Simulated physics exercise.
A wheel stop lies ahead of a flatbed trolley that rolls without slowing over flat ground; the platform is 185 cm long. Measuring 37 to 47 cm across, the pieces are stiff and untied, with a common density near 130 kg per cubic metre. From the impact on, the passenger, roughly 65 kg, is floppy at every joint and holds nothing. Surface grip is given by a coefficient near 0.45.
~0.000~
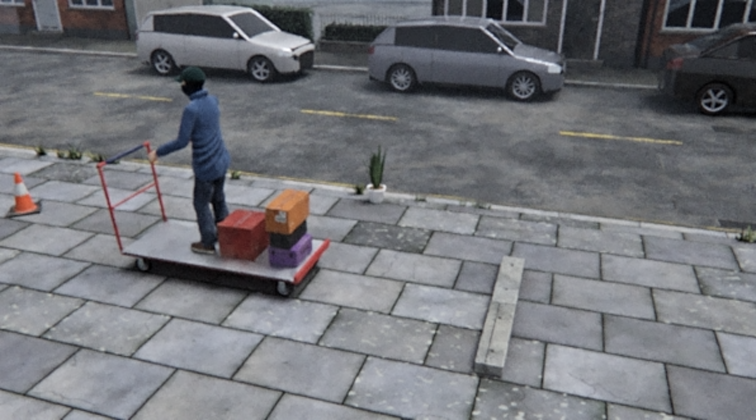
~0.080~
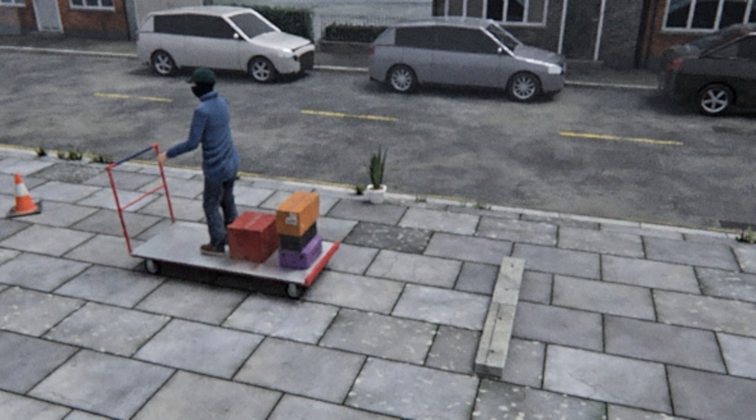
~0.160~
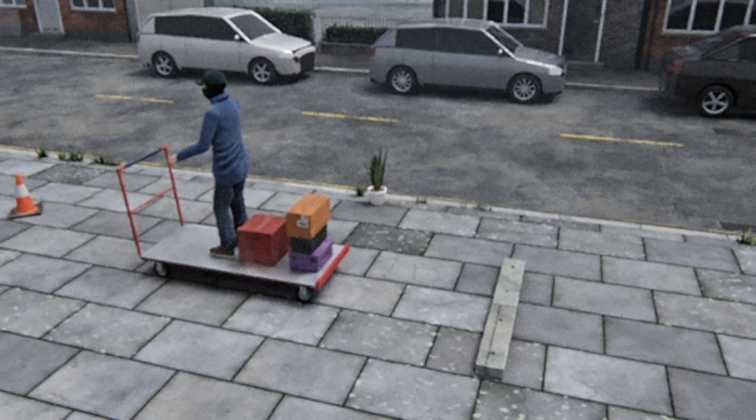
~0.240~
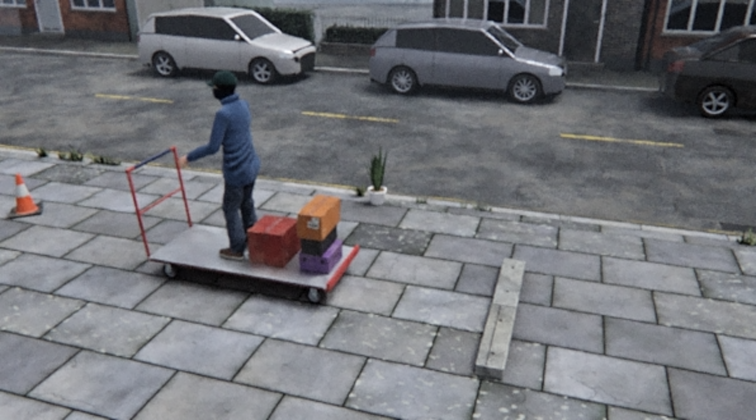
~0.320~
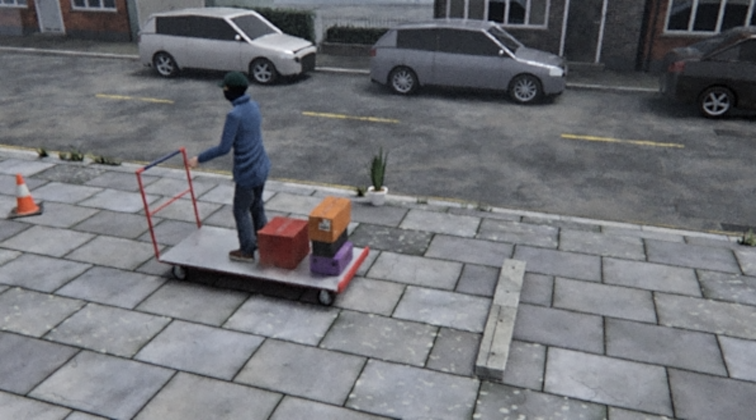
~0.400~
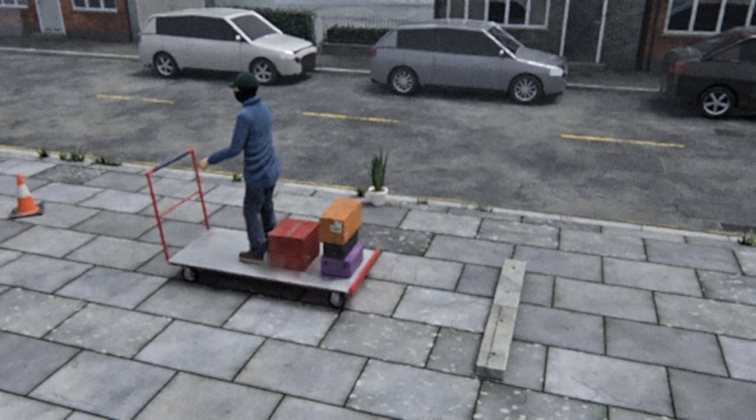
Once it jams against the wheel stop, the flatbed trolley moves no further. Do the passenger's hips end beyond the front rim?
On the deck.
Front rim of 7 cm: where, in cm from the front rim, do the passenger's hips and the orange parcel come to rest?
Rest positions from the front rim: Hips 30 cm behind; orange 40 cm past.
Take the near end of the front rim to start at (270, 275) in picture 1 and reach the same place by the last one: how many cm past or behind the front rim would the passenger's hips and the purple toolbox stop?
In that case the hips would end 10 cm past the front rim, and the purple item 10 cm behind it.
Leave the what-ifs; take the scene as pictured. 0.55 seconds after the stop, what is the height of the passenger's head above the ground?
Height: Approx. 90 cm above ground.
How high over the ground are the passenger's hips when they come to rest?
Roughly 65 cm.
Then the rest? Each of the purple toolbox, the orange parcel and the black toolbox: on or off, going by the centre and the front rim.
By the last picture you'd see purple retained, orange shed and black shed.
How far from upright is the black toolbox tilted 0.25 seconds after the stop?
Roughly 20° off the vertical.
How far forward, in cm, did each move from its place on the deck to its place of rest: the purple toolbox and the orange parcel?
Forward shift, cm - purple: 5; orange: 65.
The wheels strike at 1.39 s.
After 1.94 s the passenger's hips are 28 cm behind the rim, near (475, 243) in the last picture's view.
After 2.39 s the passenger's hips are 31 cm behind the rim, near (472, 244) in the last picture's view.
Final state at 4.1 s, past the rim, black toolbox and orange parcel; behind it, purple toolbox, red carton and the passenger's hips.
